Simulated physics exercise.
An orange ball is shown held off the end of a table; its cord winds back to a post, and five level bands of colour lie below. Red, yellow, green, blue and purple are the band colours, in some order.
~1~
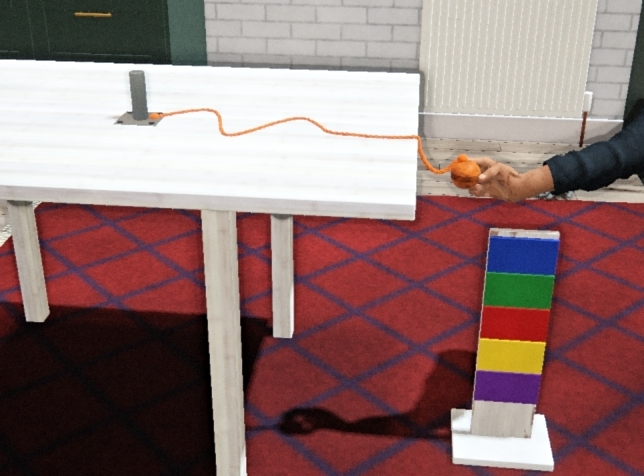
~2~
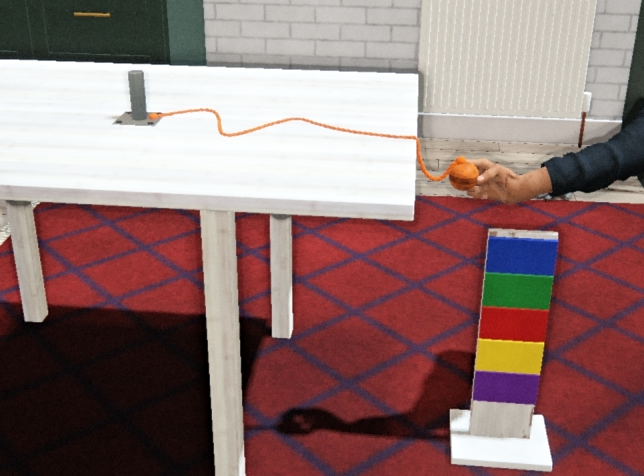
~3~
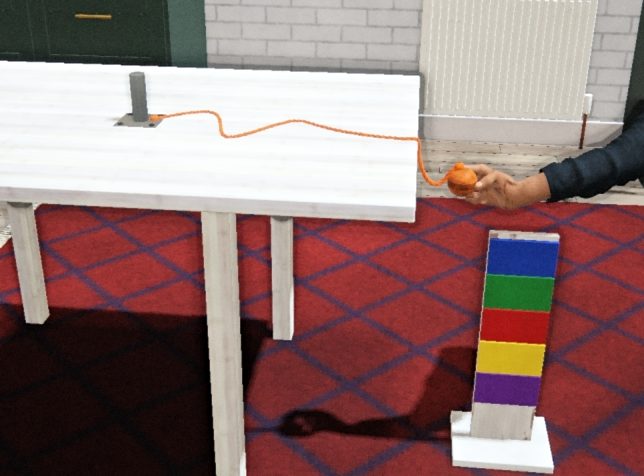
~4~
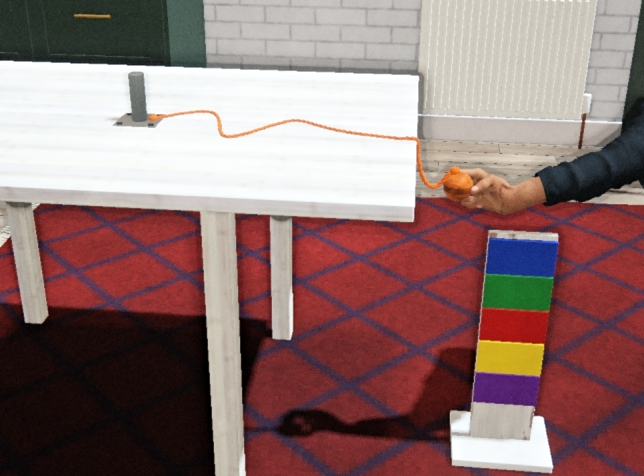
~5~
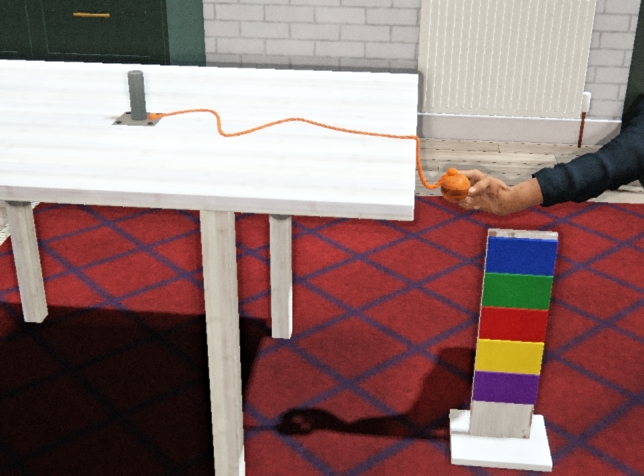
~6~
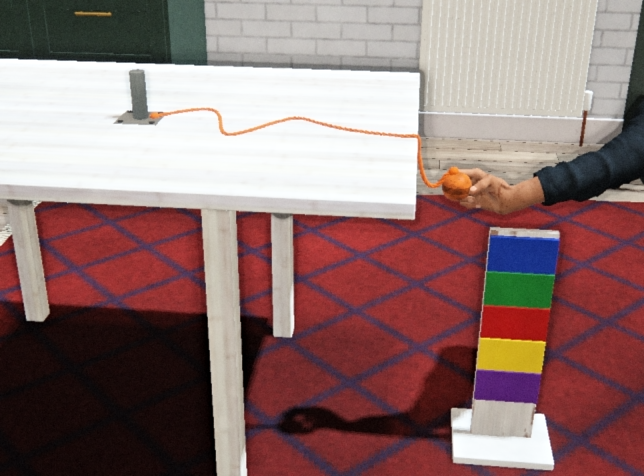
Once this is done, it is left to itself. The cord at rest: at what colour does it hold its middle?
The colour is red.
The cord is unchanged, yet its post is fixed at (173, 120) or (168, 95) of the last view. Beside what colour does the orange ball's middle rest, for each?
The first case gives yellow, the second gives red.
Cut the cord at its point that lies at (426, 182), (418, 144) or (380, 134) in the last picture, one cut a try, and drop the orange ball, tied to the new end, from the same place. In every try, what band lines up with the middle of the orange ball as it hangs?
Results, first to last: Green; blue; no band.
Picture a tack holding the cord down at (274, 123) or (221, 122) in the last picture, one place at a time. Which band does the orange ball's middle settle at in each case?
First try blue, second try green.
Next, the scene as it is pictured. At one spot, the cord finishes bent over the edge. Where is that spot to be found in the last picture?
You'd find it at roughly (322, 124).
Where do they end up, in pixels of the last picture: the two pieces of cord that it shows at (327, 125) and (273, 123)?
Result - first point (418, 143), second point (354, 130).
Early on, ball near (439, 313); level with red.
Midway, ball near (375, 295); level with red.
Near the end, ball near (429, 317); level with red.
Finally, ball near (413, 315); level with red. At red.
